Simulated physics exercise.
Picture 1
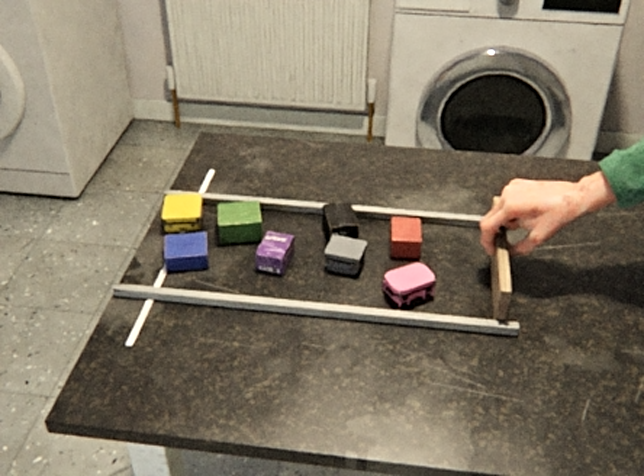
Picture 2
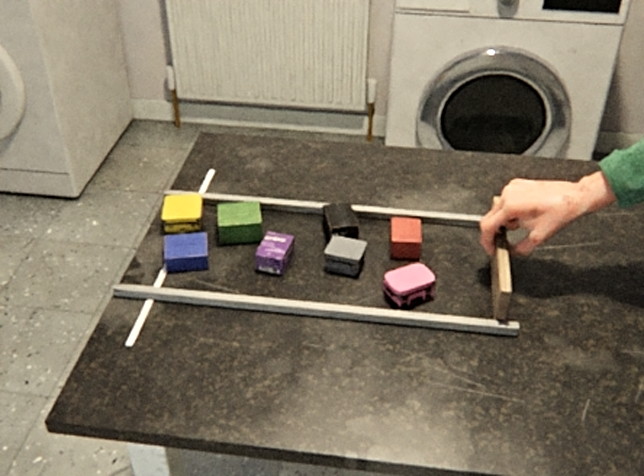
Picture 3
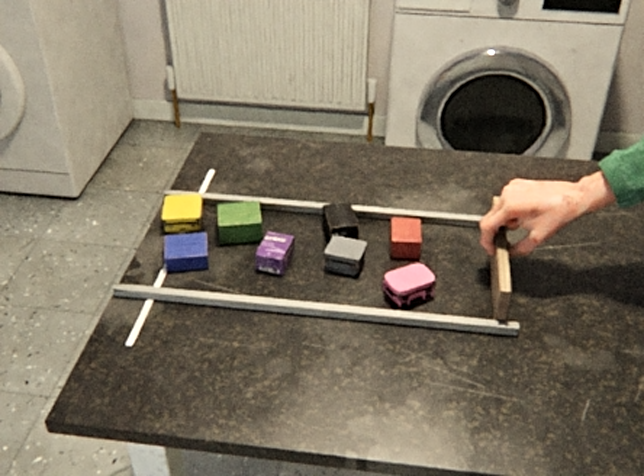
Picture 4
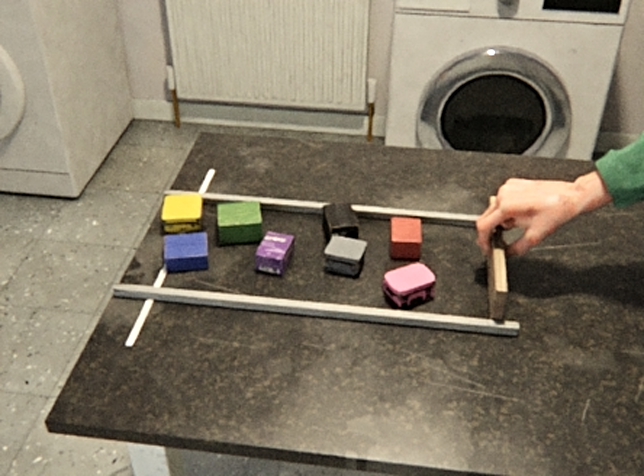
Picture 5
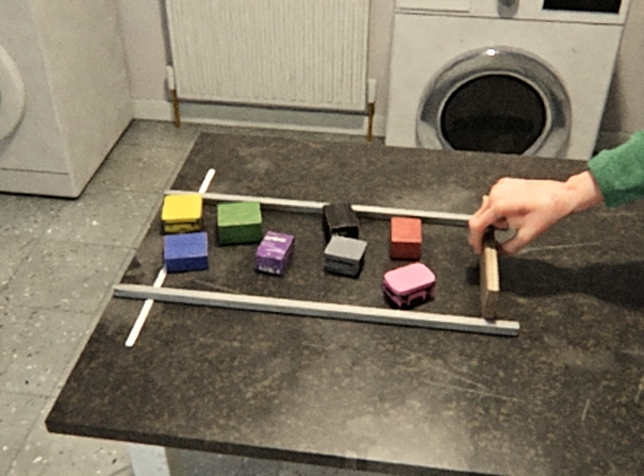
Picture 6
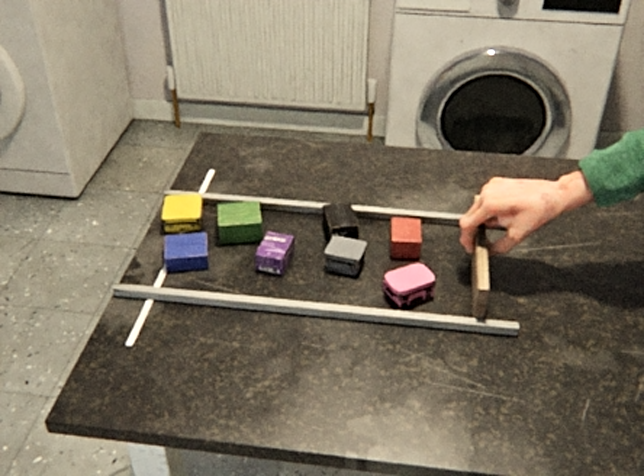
A hand in a green sleeve holds a small upright board at the right end of two pale rails on a dark speckled tabletop, seen from above at an angle, with a radiator and washing machine behind. Between the rails sit yellow, blue, green, purple, black, grey, red and pink objects, with a white tape strip at left. The board stays still at first, then slides slightly left, while the objects and the view remain still.
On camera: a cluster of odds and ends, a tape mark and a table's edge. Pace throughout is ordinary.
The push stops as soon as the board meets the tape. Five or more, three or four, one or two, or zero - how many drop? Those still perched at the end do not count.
I predict that five of them or more will leave the table.
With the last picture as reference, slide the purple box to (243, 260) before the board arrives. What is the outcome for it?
It slips off.
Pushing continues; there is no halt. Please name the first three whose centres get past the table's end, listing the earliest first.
Yellow case, blue block, green block.
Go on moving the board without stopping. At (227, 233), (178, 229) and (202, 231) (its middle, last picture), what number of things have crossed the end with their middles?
Per position: 1 / 5 / 3.
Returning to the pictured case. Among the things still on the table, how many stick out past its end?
Expected count: 1.
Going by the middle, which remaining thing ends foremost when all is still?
Pink case.
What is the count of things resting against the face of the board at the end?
At rest, 3 are in contact.
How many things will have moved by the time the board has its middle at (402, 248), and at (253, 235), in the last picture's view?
Note: First position 2; second position 8.
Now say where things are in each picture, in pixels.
In the first picture, yellow case (183, 214); blue block (187, 252); green block (240, 222); board (499, 257); tape (177, 245).
In the second picture, blue block (187, 252); purple box (275, 252).
In the third picture, green block (240, 223); pink case (409, 286).
In the fourth picture, yellow case (183, 214); red block (406, 238).
In the fifth picture, blue block (187, 252); black box (340, 223).
In the sixth picture, yellow case (183, 214); blue block (187, 252); green block (240, 223); board (479, 255); tape (177, 245).
A little later, none off yet; yellow case at rest near (183, 214); blue block at rest near (187, 252); green block at rest near (240, 223).
When it is over, the number that fall off is five or more; down, black box, purple box, green block, blue block and yellow case.
